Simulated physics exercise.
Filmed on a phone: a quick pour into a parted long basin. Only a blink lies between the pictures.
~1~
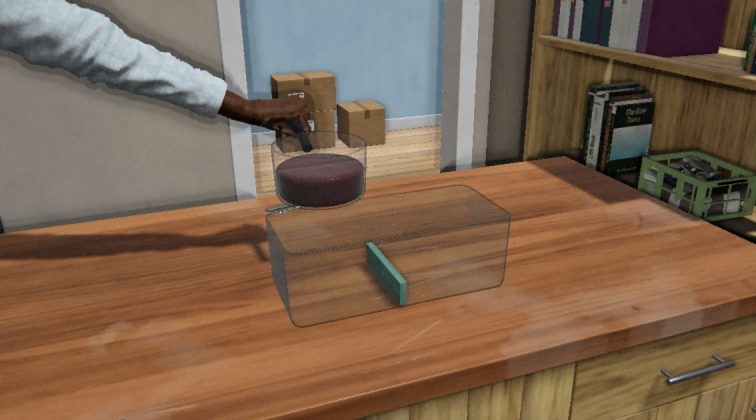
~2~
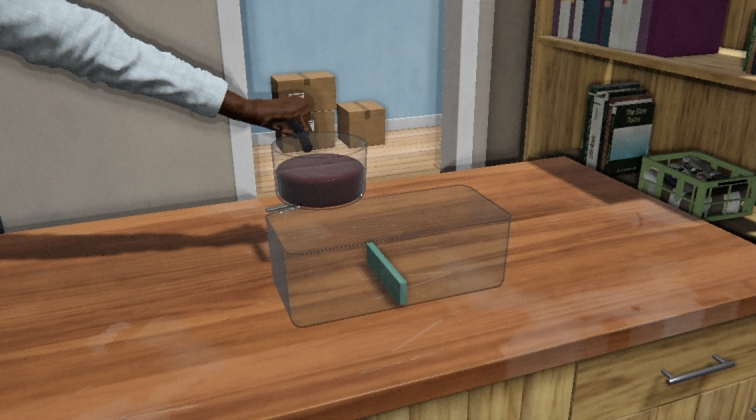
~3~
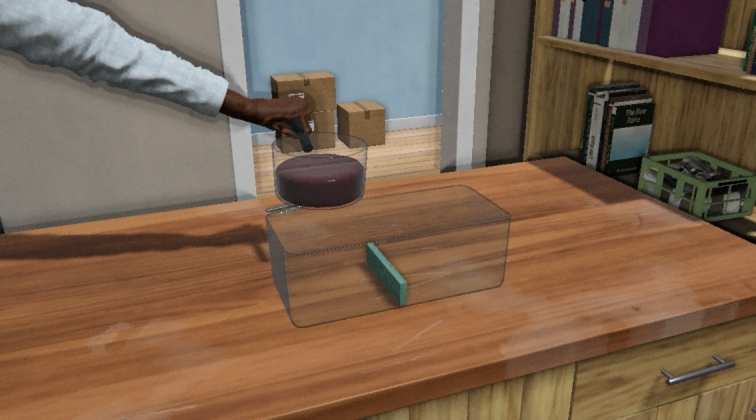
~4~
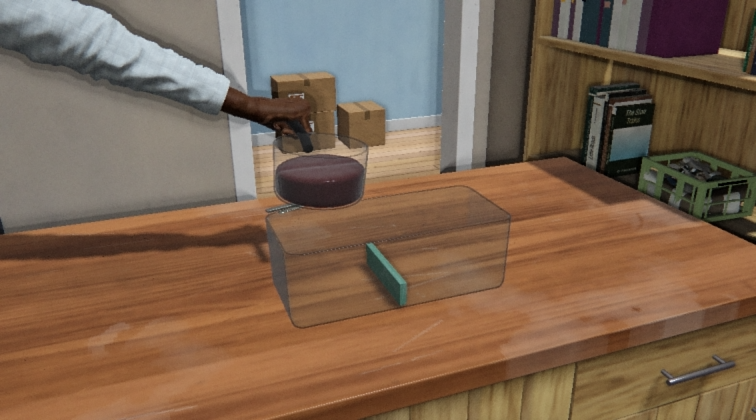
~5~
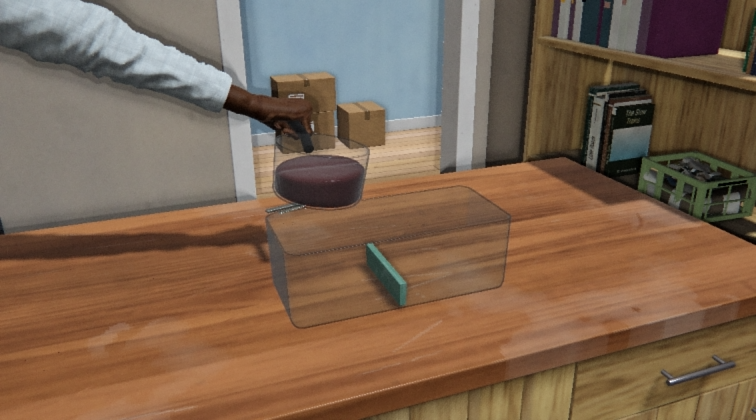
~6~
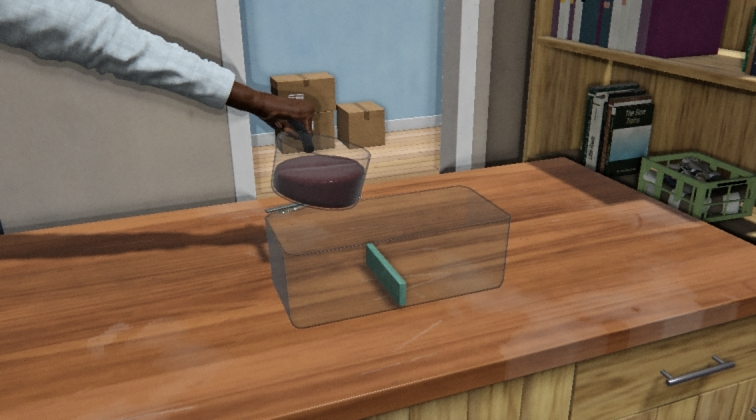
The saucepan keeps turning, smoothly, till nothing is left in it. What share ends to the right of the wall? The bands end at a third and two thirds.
It comes to between a third and two thirds.
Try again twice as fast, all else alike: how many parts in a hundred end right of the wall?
Some 35 per cent.
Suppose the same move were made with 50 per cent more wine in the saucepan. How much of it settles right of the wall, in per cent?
Some 70 per cent.
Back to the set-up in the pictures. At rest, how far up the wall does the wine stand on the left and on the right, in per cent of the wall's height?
The left part 20 per cent, the right part 30.
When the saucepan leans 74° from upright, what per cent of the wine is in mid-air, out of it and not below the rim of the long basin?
About 25 per cent.
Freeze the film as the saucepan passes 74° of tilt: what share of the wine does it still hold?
Some 65 per cent.
A moment on, the saucepan is tipped part way and 66 per cent is still to pour, 2 is left of the wall and 7 right of it.
Next, the saucepan is tipped right over and 14 per cent is still to pour, 25 is left of the wall and 56 right of it.
Then the saucepan is tipped right over and 1 per cent is still to pour, 43 is left of the wall and 56 right of it.
Later the saucepan is tipped right over and 0 per cent is still to pour, 43 is left of the wall and 56 right of it.
Finally, 44 per cent lies left of the wall, 56 right of it and 0 outside.
